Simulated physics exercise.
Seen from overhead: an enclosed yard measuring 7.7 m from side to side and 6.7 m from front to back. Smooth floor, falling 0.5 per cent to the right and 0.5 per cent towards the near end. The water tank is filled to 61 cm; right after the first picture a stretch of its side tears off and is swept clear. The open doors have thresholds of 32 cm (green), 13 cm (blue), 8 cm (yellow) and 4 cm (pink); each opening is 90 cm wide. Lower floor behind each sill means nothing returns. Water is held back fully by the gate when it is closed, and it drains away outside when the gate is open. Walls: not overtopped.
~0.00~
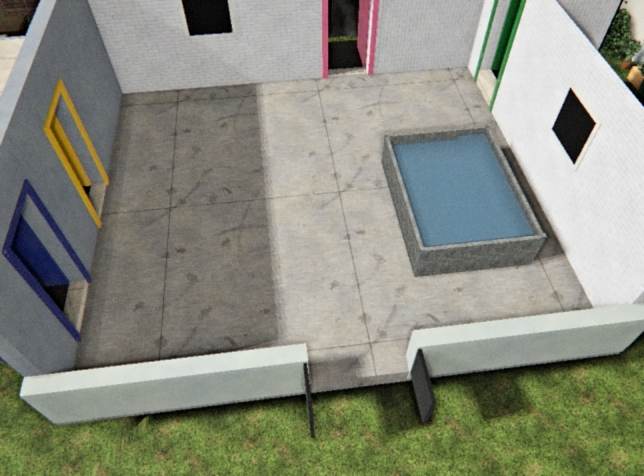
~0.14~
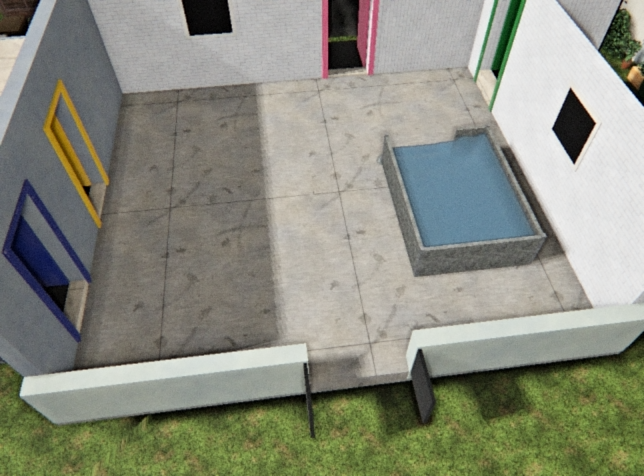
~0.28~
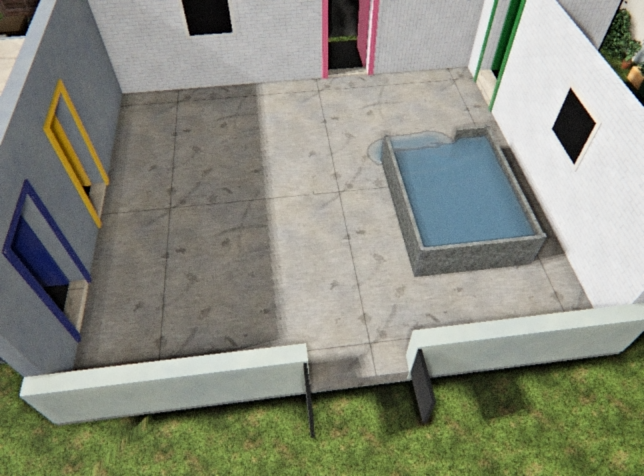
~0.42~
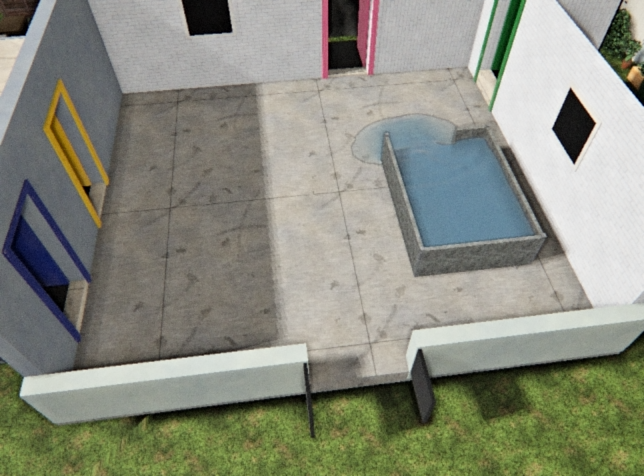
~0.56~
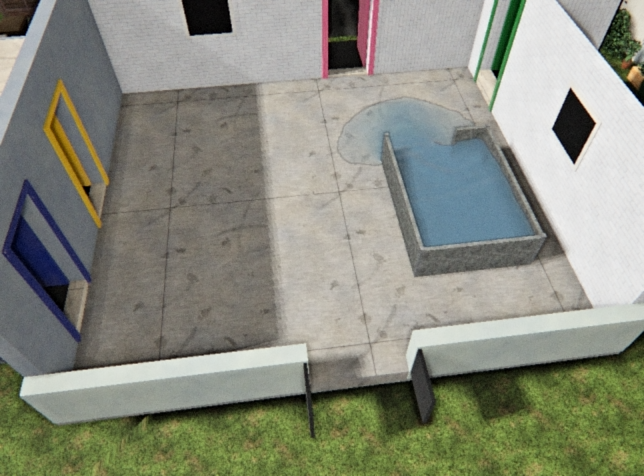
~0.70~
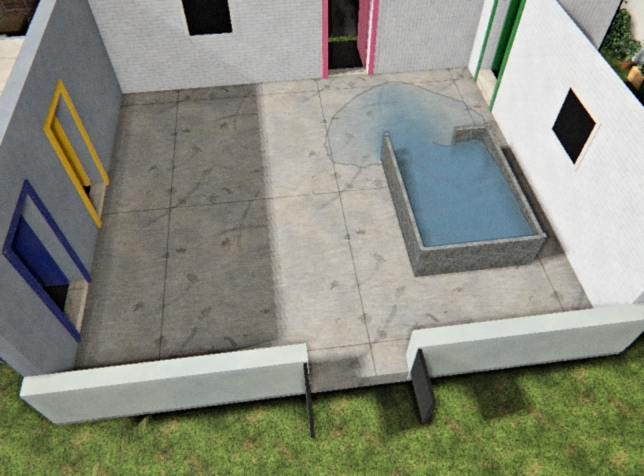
The clip opens on a walled yard with coloured doorways and a grey tank of still blue water on the right. Part of the tank's far wall disappears, then water pours through the gap and spreads in a thin, widening, rounded sheet across the pale floor behind and left of the tank.
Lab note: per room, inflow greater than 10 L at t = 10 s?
My prediction: The green door never breaches the limit, the blue door never breaches the limit, the yellow door never breaches the limit, the pink door breaches the limit.
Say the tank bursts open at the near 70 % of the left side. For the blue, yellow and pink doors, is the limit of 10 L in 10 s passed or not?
Blue door surpasses it, yellow door surpasses it, pink door doesn't reach it.
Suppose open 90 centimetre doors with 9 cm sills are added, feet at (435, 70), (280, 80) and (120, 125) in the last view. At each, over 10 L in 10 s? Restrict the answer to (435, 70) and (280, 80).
Exceeded, exceeded.
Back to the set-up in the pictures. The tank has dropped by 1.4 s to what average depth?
Some 43 cm.
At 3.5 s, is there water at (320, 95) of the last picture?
Looks like it's submerged.
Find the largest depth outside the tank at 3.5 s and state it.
Roughly 26 cm.
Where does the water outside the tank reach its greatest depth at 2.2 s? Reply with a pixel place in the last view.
You'll find it around (465, 67).
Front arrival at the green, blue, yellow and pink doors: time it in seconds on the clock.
Arrival times: Green 1.1 seconds, blue 6.5 seconds, yellow 5.0 seconds, pink 1.0 seconds.
After 1.4 s water covers 20 % of the floor and is deepest (33 cm) near (407, 158); green door 6 cm at the sill, 0 L in, blue door not reached, yellow door not reached, pink door 13 cm at the sill, 20 L in.
After 2.2 s water covers 25 % of the floor and is deepest (36 cm) near (465, 67); green door 12 cm at the sill, 0 L in, blue door not reached, yellow door not reached, pink door 21 cm at the sill, 113 L in.
After 3.5 s water covers 35 % of the floor and is deepest (26 cm) near (465, 67); green door 16 cm at the sill, 0 L in, blue door not reached, yellow door not reached, pink door 18 cm at the sill, 256 L in.
After 6.0 s water covers 55 % of the floor and is deepest (18 cm) near (601, 331); green door 10 cm at the sill, 0 L in, blue door not reached, yellow door 5 cm at the sill, 0 L in, pink door 12 cm at the sill, 365 L in.
After 10.0 s water covers 90 % of the floor and is deepest (12 cm) near (601, 331); green door 7 cm at the sill, 0 L in, blue door 3 cm at the sill, 0 L in, yellow door 5 cm at the sill, 0 L in, pink door 6 cm at the sill, 434 L in.
